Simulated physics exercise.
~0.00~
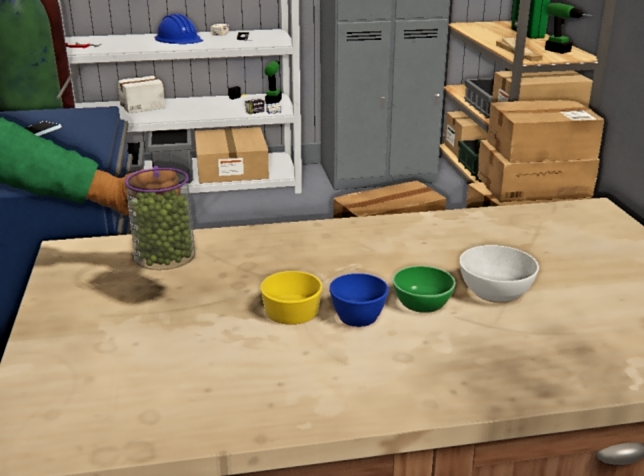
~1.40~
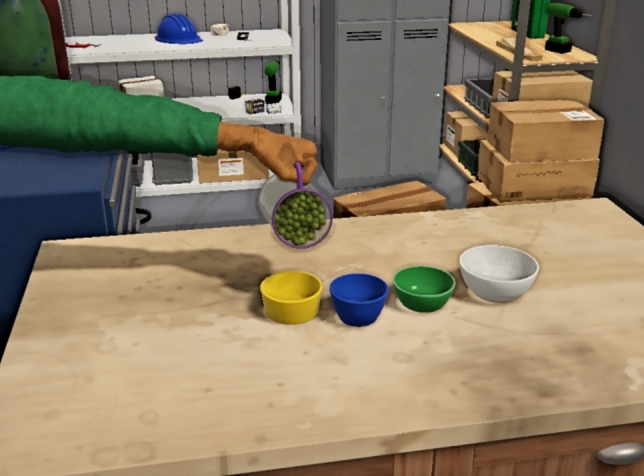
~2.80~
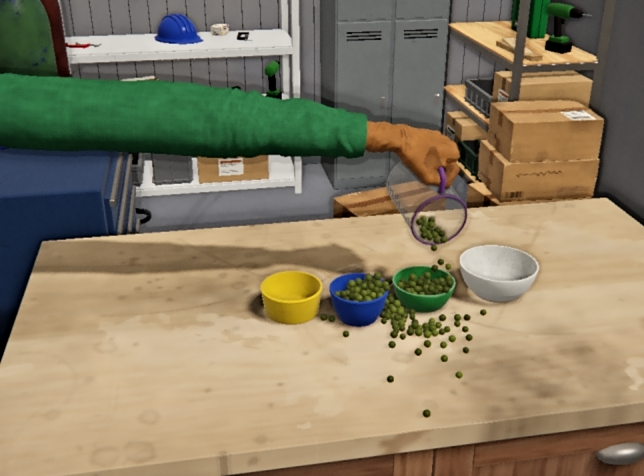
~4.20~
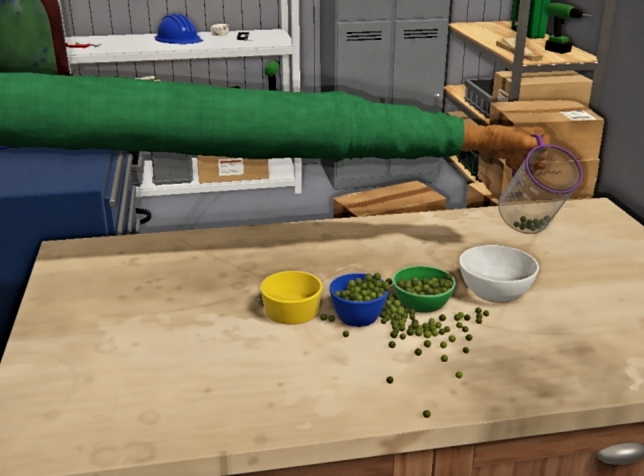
In a workshop with shelves, cardboard boxes and grey lockers behind, a pale wooden table is seen from the front and slightly above. On it, from left to right, stand a yellow dish and blue, green and white bowls, while a hand in a green sleeve holds a clear jug of small olives at the left. The arm carries the jug rightward and tips it over, and olives pour into the blue and green bowls and scatter across the tabletop. Finally the jug, turned partly back up, hangs above the white bowl with a few olives inside, leaving the yellow and white ones empty.
